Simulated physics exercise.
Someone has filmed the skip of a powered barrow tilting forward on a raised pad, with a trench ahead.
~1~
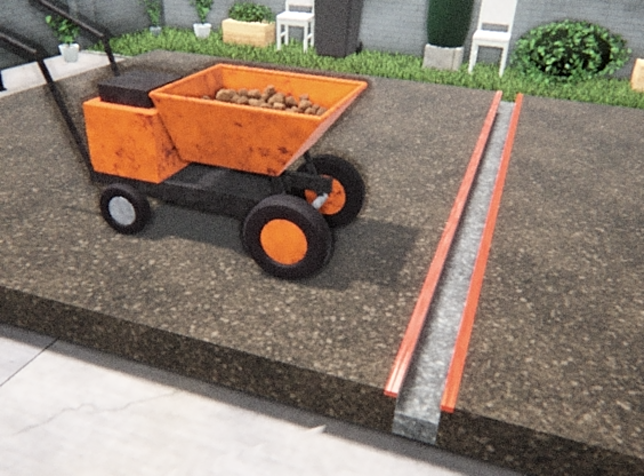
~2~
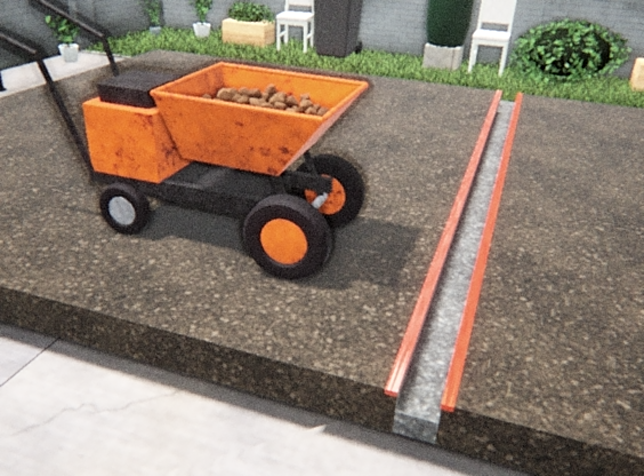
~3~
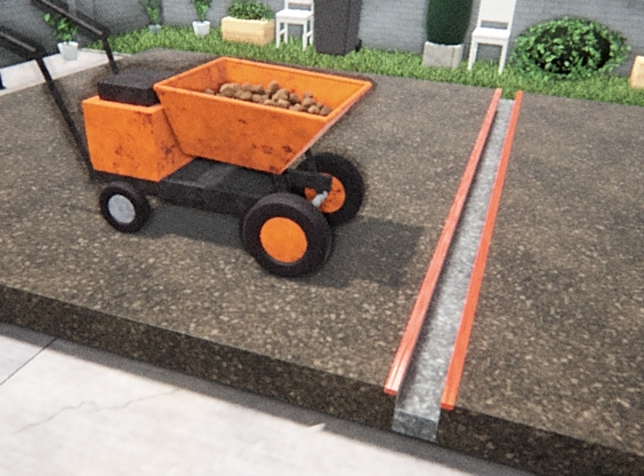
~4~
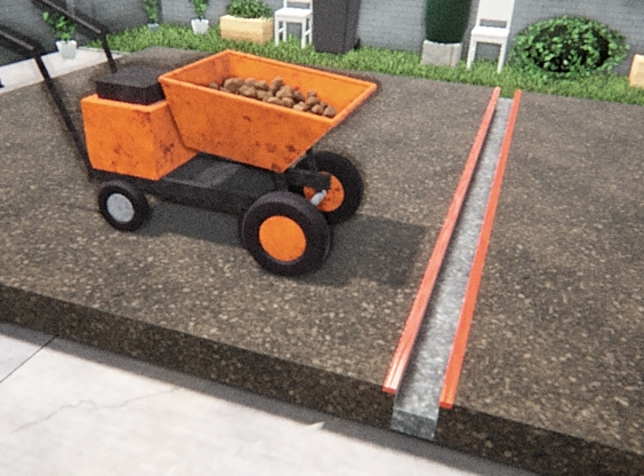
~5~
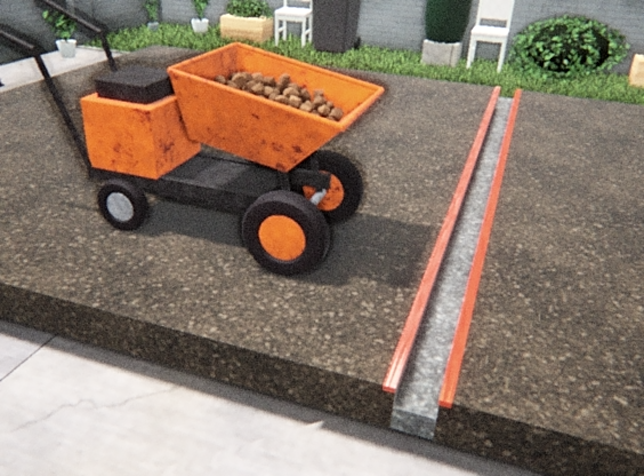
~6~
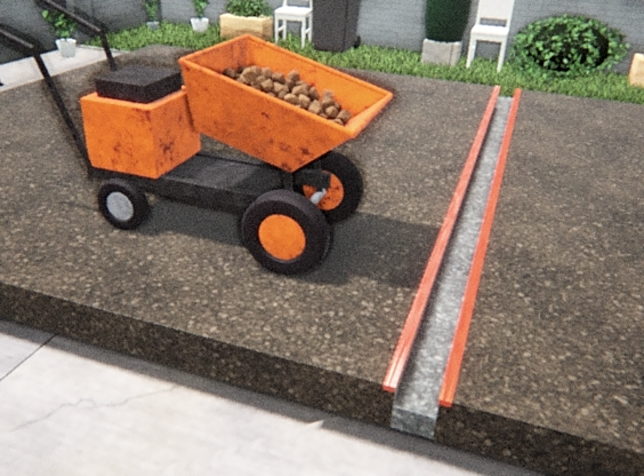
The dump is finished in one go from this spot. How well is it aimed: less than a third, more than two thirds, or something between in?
The trench ends with from one third to two thirds of it.
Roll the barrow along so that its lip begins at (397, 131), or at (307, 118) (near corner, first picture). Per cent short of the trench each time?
About 0 and 20 per cent.
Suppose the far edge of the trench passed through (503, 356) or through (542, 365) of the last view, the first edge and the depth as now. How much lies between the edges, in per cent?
First some 90, then 90 per cent.
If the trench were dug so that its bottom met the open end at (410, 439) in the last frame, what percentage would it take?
Near 70 %.
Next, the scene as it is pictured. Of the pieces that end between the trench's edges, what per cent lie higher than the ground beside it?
Roughly 45 in a hundred.
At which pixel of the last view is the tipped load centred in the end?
Around (463, 270).
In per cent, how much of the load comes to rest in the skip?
It comes to 0 per cent or so.
Soon after the last picture, skip tipped steeply; all in the skip.
A little later, skip tipped right over; most in the skip; a stray few short of the trench; a small part in or heaped over the trench; a stray few beyond it; a stray few falling.
Later still, skip tipped right over; a small part in the skip; a small part short of the trench; about half in or heaped over the trench; about a third beyond it.
At rest, skip tipped right over; a stray few in the skip; a small part short of the trench; about half in or heaped over the trench; about a third beyond it.
